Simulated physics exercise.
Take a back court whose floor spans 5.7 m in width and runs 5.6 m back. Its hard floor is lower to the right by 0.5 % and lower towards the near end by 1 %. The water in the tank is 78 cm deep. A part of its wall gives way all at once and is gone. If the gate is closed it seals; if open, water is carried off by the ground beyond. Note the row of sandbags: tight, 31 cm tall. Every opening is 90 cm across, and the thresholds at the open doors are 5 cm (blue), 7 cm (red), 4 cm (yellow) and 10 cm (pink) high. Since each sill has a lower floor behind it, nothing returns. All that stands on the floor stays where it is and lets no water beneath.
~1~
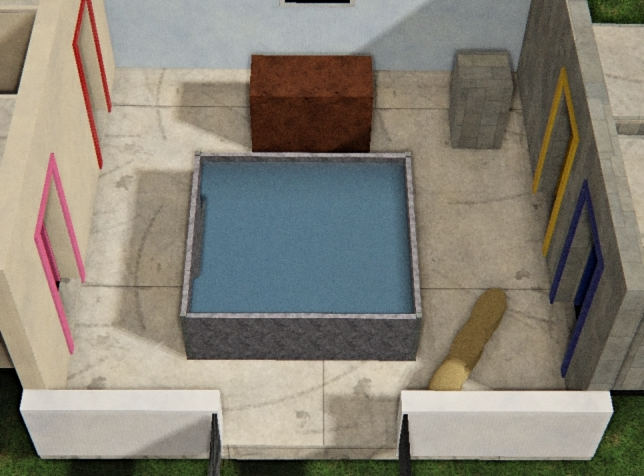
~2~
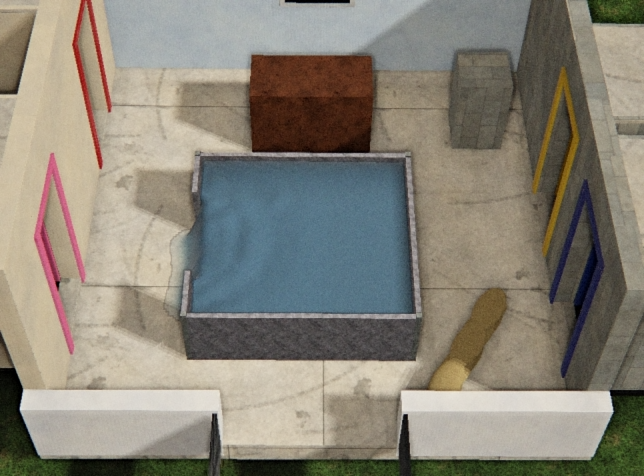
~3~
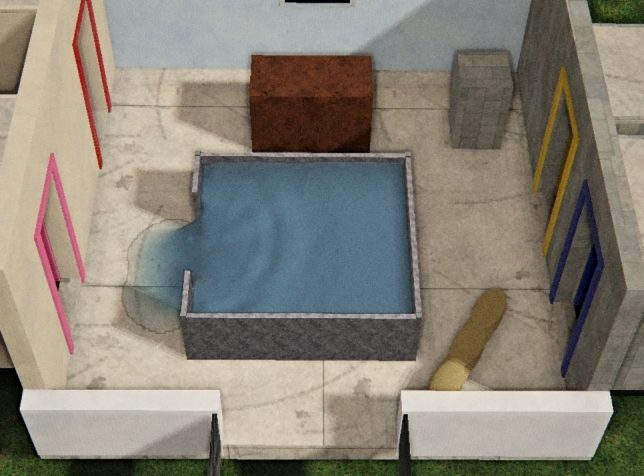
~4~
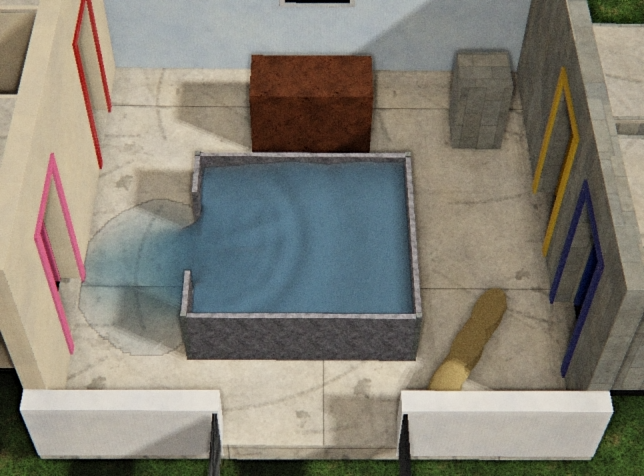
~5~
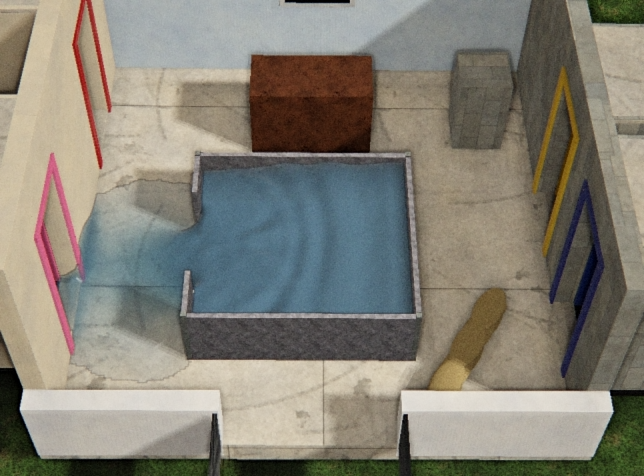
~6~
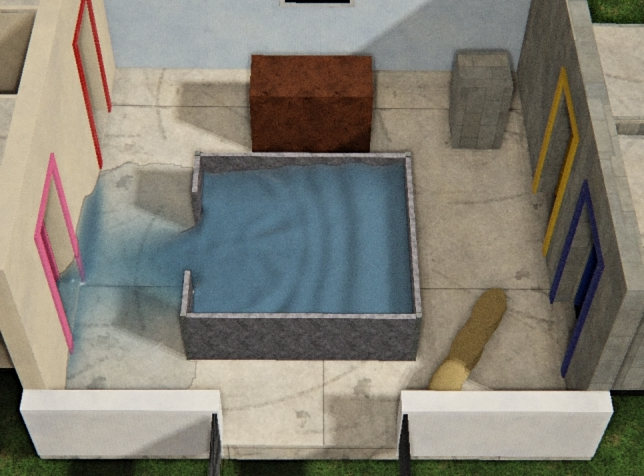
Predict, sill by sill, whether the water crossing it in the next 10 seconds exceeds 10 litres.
One by one: For the blue door I'd say above the limit. For the red door I'd say above the limit. For the yellow door I'd say above the limit. For the pink door I'd say above the limit.
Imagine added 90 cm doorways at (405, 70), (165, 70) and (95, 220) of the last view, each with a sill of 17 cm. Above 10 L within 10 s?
Less, more, more.
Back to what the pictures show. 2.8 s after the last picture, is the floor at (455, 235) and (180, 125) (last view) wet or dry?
I'd call them spared and then drenched.
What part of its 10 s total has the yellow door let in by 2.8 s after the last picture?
0 percent or so by then.
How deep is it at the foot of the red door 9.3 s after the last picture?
About 7.5 cm.
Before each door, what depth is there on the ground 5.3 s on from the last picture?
In cm: Blue 4, red 6, yellow 7, pink 21.
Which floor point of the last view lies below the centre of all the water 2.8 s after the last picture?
About (252, 253).
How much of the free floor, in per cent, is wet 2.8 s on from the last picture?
Around 65 per cent.
Then, 0.7 s after the last picture water covers 25 % of the floor and is deepest (52 cm) near (101, 265); blue door not reached, red door 11 cm at the sill, 0 L in, yellow door not reached, pink door 40 cm at the sill, 174 L in.
Then, 1.5 s after the last picture water covers 40 % of the floor and is deepest (48 cm) near (61, 424); blue door not reached, red door 11 cm at the sill, 5 L in, yellow door not reached, pink door 39 cm at the sill, 382 L in.
Then, 2.8 s after the last picture water covers 65 % of the floor and is deepest (34 cm) near (63, 409); blue door not reached, red door 9 cm at the sill, 13 L in, yellow door not reached, pink door 28 cm at the sill, 592 L in.
Then, 5.3 s after the last picture water covers 95 % of the floor and is deepest (25 cm) near (61, 424); blue door 4 cm at the sill, 0 L in, red door 6 cm at the sill, 16 L in, yellow door 7 cm at the sill, 3 L in, pink door 21 cm at the sill, 809 L in.
Then, 9.3 s after the last picture water covers 95 % of the floor and is deepest (19 cm) near (567, 426); blue door 12 cm at the sill, 27 L in, red door 7 cm at the sill, 26 L in, yellow door 12 cm at the sill, 55 L in, pink door 13 cm at the sill, 907 L in.
